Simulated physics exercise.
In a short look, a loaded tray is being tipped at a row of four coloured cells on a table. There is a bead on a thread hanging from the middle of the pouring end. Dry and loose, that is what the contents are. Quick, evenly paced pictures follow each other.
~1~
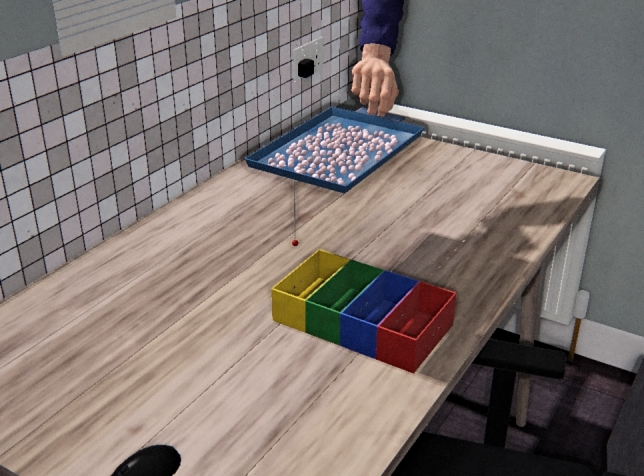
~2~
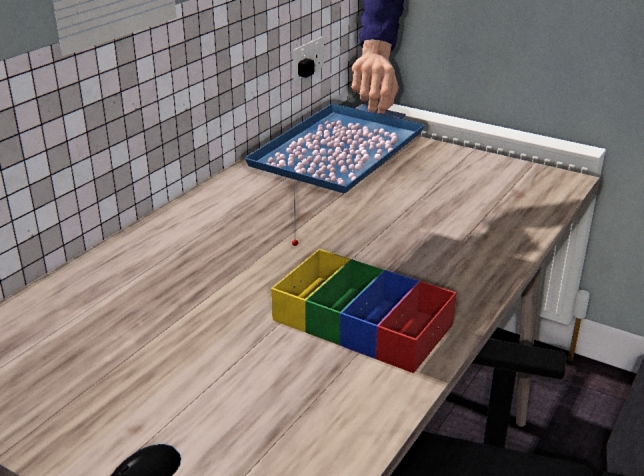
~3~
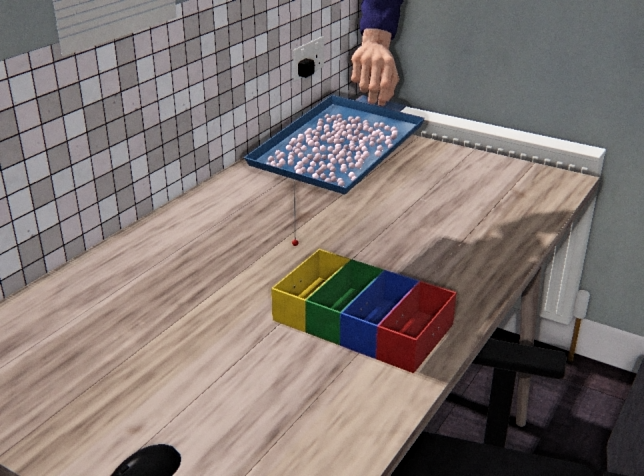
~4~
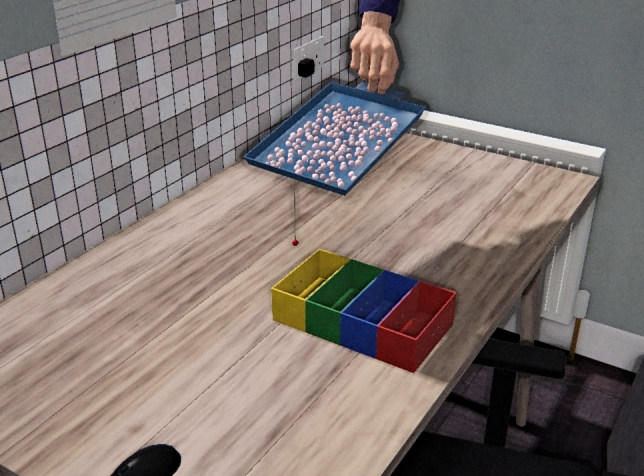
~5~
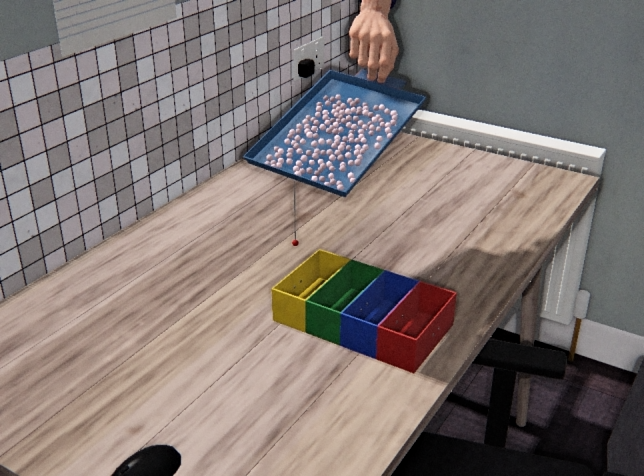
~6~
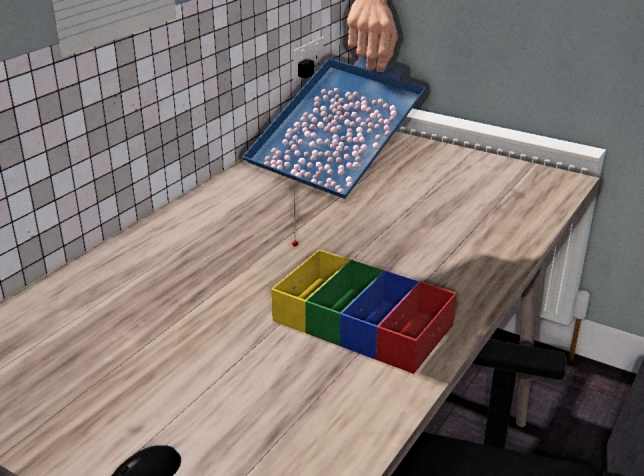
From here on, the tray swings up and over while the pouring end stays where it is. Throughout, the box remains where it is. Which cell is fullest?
The yellow cell.
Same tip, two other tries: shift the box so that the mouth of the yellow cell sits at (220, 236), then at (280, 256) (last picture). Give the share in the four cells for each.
First case: Some 50 %; second case: Some 100 %.
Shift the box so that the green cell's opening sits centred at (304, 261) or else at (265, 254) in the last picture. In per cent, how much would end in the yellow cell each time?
Close to 0 in a hundred, then close to 0 in a hundred.
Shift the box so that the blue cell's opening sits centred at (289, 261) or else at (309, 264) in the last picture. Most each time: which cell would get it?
The red one first, the red cell second.
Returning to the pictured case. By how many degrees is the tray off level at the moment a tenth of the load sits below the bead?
Near 65 degrees.
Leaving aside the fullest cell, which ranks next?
After the leader, it is the cell in green.
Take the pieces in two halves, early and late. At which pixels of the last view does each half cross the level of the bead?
Early half: (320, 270); late half: (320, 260).
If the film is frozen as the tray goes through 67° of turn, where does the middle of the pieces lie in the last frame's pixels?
Close to (321, 195).
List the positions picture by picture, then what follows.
Corners of the pouring end at (249, 158) and (345, 184), level; middle of the load at (338, 152), sugar pearls; bead on its thread at (295, 243); yellow cell at (289, 307); green cell at (323, 320); blue cell at (359, 333); red cell at (396, 346), in the first picture.
Corners of the pouring end at (249, 158) and (345, 184), level; middle of the load at (338, 150), in the second picture.
Corners of the pouring end at (248, 157) and (345, 186), tipped barely, lowest at the right corner; middle of the load at (338, 147), in the third picture.
Corners of the pouring end at (248, 156) and (345, 187), tipped a little, lowest at the right corner; middle of the load at (338, 142), in the fourth picture.
Corners of the pouring end at (248, 156) and (345, 190), tipped clearly, lowest at the right corner; middle of the load at (337, 138), a small part on the move, in the fifth picture.
Corners of the pouring end at (247, 156) and (344, 192), tipped clearly, lowest at the right corner; middle of the load at (336, 138), nearly all on the move; yellow cell at (289, 308); green cell at (323, 320); blue cell at (359, 333); red cell at (396, 347), in the sixth picture.
Soon after the last picture, tray tipped steeply; about half on the tray; a small part in the yellow cell; a small part in the green cell; a stray few in the blue cell; about a quarter falling or outside the box.
A little later, tray tipped past a quarter turn; about half in the yellow cell; about a quarter in the green cell; a stray few in the blue cell; a stray few in the red cell; about a quarter falling or outside the box.
Later still, tray tipped past a quarter turn; about half in the yellow cell; about a third in the green cell; a stray few in the blue cell; a stray few in the red cell; a small part falling or outside the box.
By the end, tray tipped past a quarter turn; about half in the yellow cell; about a third in the green cell; a stray few in the blue cell; a stray few in the red cell; a small part outside the box.
